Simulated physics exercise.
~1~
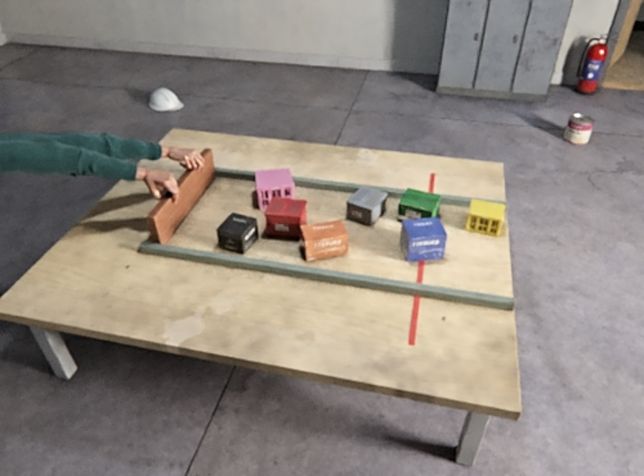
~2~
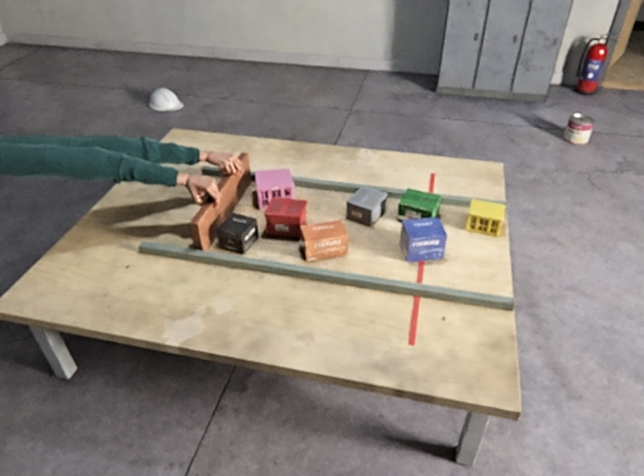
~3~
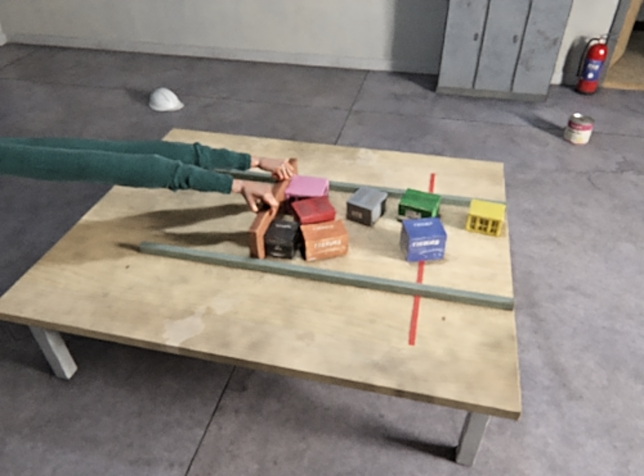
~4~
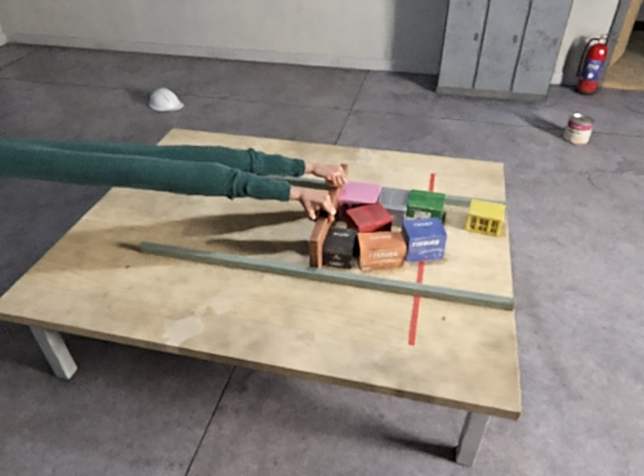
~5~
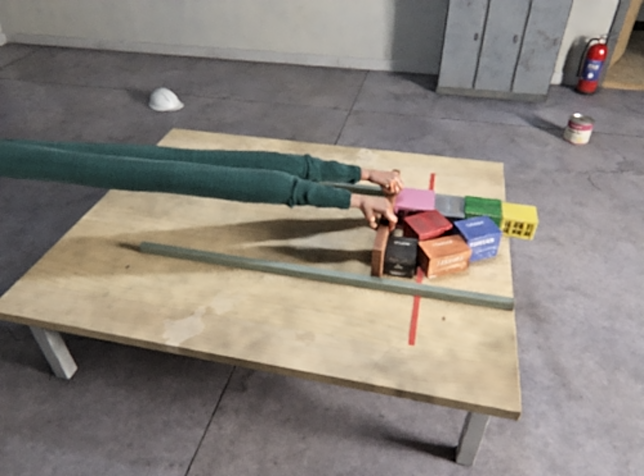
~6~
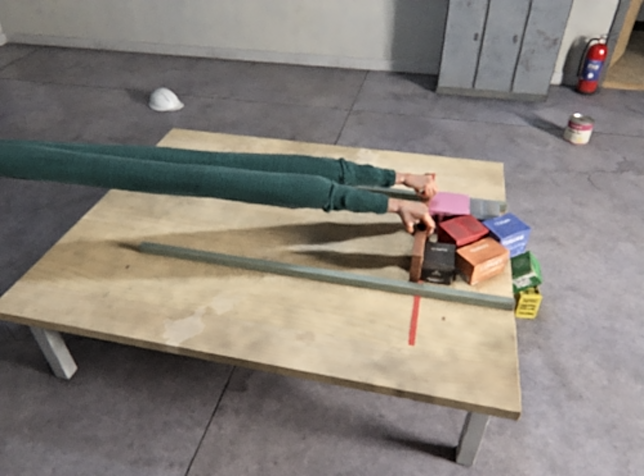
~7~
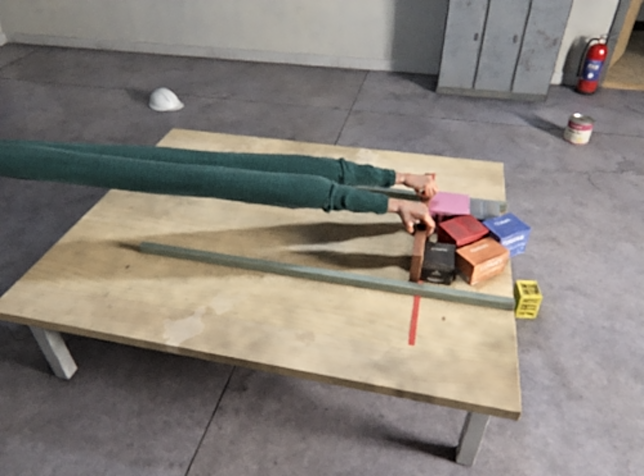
On a low wooden table in a grey-floored room, two green-sleeved arms hold a reddish-brown plank upright between two rails, with small colourful boxes and crates scattered to its right. The hands slide the plank right, and it gathers the black box, pink crate, red tote and orange box. The growing cluster then presses into the grey, blue, green and yellow ones and pushes them toward the table's edge. The yellow crate and green box go over the right end. The plank stops near the red tape line, the others staying bunched at the edge.
